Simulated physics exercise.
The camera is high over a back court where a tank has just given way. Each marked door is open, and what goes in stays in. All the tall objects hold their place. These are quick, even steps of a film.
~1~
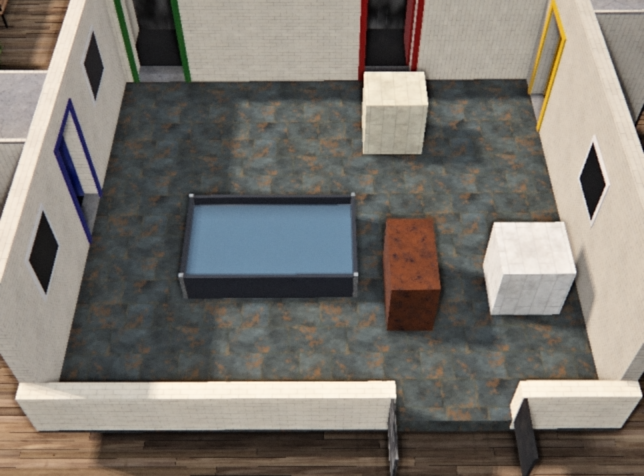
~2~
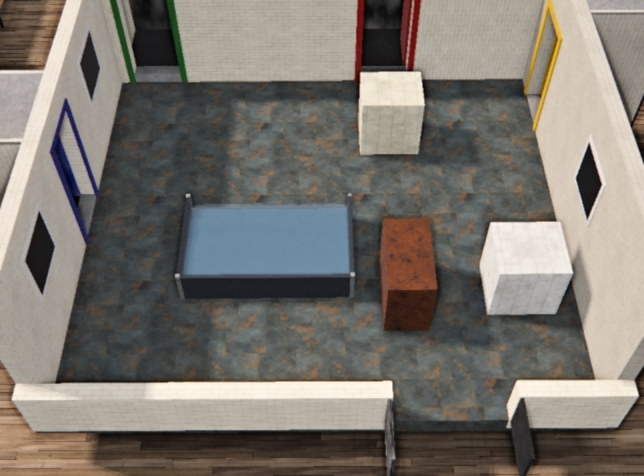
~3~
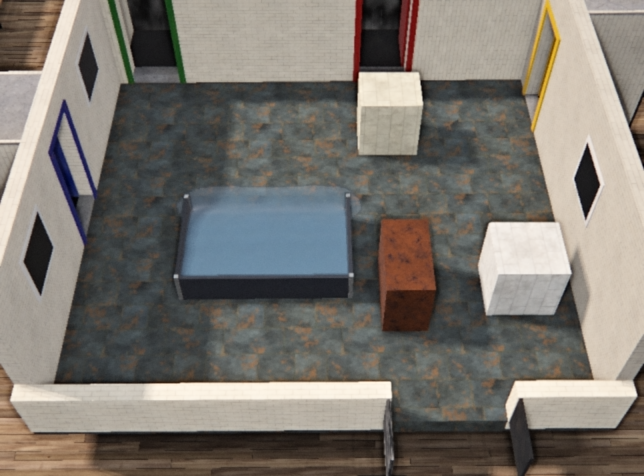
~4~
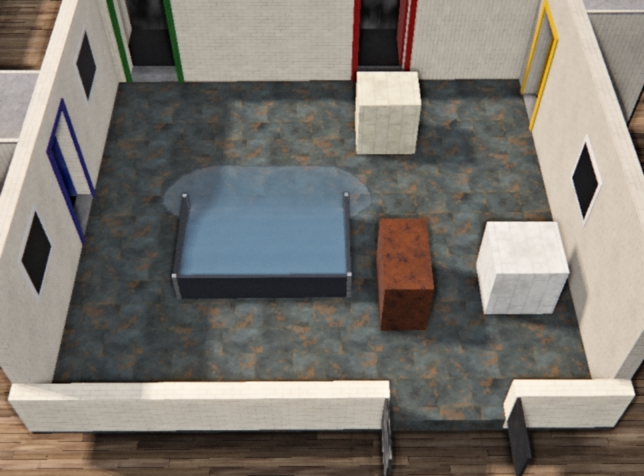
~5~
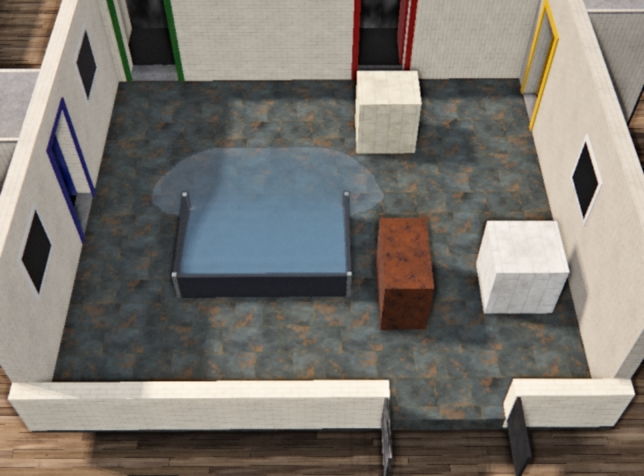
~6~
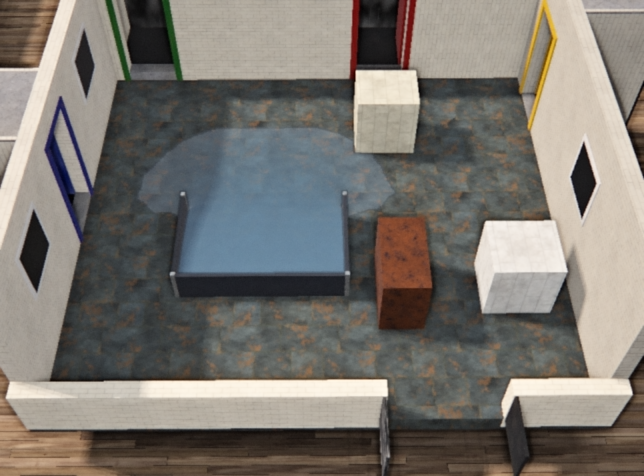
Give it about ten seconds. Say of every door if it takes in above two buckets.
The red door holds within the limit; the blue door holds within the limit; the green door holds within the limit; the yellow door floods.
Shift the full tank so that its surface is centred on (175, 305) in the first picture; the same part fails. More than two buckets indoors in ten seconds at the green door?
In short: The green one floods.
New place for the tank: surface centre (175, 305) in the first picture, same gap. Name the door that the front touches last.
Last comes the one in yellow.
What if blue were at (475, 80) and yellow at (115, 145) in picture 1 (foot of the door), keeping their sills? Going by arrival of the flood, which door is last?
It is the blue-painted one.
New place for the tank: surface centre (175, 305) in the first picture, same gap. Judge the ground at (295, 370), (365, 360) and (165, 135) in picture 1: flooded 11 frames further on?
In that order: Dry, dry, under water.
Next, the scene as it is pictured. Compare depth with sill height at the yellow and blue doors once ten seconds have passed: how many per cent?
Near 80 and 40 in a hundred.
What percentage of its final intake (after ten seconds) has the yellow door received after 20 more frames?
Near 0 in a hundred.
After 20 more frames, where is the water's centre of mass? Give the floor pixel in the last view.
Around (261, 142).
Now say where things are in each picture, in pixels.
The open tank at (271, 237) is whole and still, in the first picture.
Water pours out on the open tank's far side and has run to a hidden place, in the second picture.
Water pours out on the open tank's far side and has run to a hidden place, in the third picture.
Water pours out on the open tank's far side and has run to (178, 187), in the fourth picture.
Water pours out on the open tank's far side and has run to (181, 166), in the fifth picture.
The front is at (203, 137), out from the gap on the open tank's far side, in the sixth picture.
A moment on, water covers 30 % of the floor; the red door not reached, the blue door not reached, the green door not reached, the yellow door not reached.
Next, water covers 35 % of the floor; the red door wet at the sill, nothing in, the blue door not reached, the green door wet at the sill, nothing in, the yellow door not reached.
Then, water covers 45 % of the floor; the red door wet at the sill, nothing in, the blue door not reached, the green door under two buckets in, the yellow door not reached.
Later, water covers 60 % of the floor; the red door wet at the sill, nothing in, the blue door wet at the sill, nothing in, the green door under two buckets in, the yellow door over two buckets in.
In the end, water covers 85 % of the floor; the red door wet at the sill, nothing in, the blue door wet at the sill, nothing in, the green door under two buckets in, the yellow door over two buckets in.
